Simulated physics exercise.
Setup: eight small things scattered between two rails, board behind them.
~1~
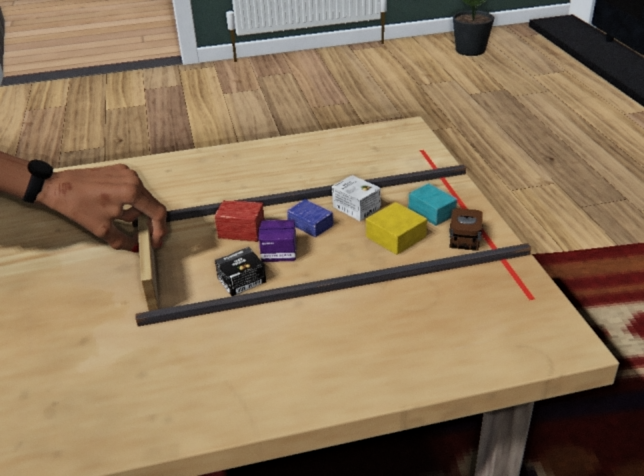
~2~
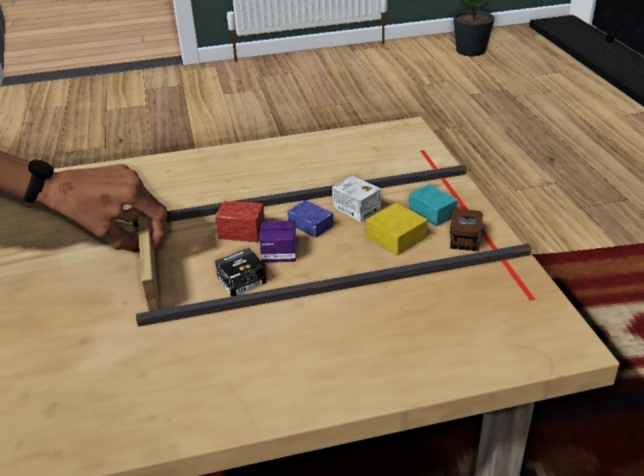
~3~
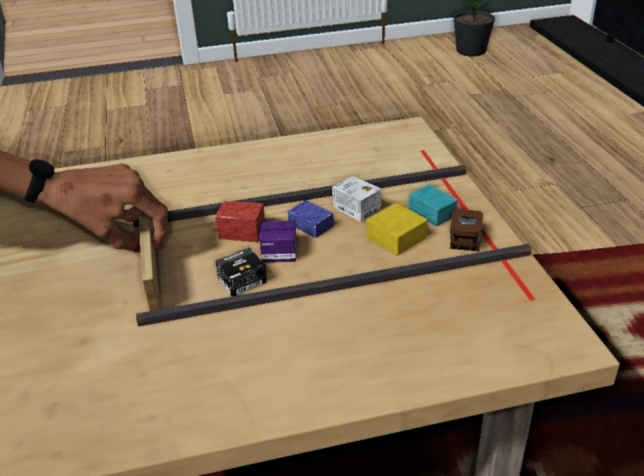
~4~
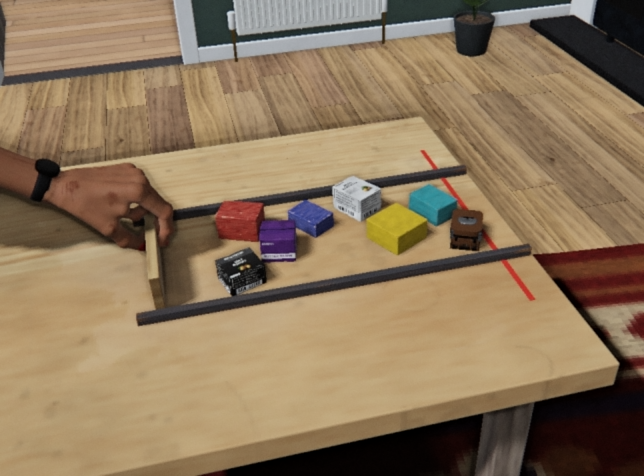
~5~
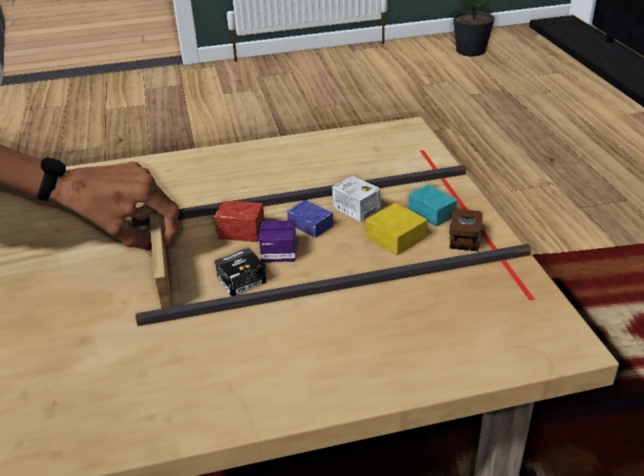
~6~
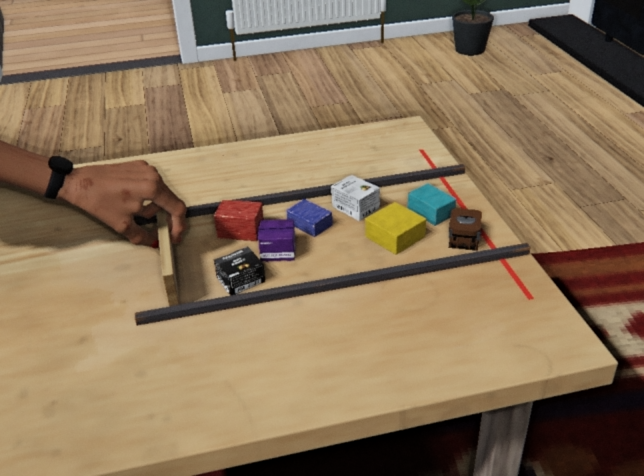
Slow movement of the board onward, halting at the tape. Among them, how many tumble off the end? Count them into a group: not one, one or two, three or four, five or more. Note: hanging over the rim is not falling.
Fallen: At least five.
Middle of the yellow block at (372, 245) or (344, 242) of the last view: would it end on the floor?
Try one: It ends up off. Try two: It ends up off.
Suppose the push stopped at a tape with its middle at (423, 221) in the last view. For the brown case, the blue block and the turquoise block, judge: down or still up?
Observed: Brown case slides off; blue block hangs on; turquoise block slides off.
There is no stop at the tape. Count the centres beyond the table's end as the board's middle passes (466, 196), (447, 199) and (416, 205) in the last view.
Taking the places in turn, the counts are 5, 4 and 2.
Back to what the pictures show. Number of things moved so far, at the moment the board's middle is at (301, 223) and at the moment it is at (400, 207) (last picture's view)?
The count is 5 at the first point and 8 at the second.
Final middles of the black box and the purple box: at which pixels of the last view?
Near (506, 228) and (488, 206).
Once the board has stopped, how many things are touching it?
It touches 3.
A little later, none off yet; brown case at rest near (465, 229); turquoise block at rest near (431, 204); yellow block at rest near (395, 228).
Next, none off yet; brown case at rest near (465, 229); turquoise block moving near (436, 204); yellow block shifted a little near (414, 227).
Later still, none off yet; brown case tilted well over near (538, 250); turquoise block tilted well over near (509, 205); yellow block shifted well along near (488, 215).
When it is over, the number that fall off is five or more; down, blue block, white box, yellow block, turquoise block and brown case.
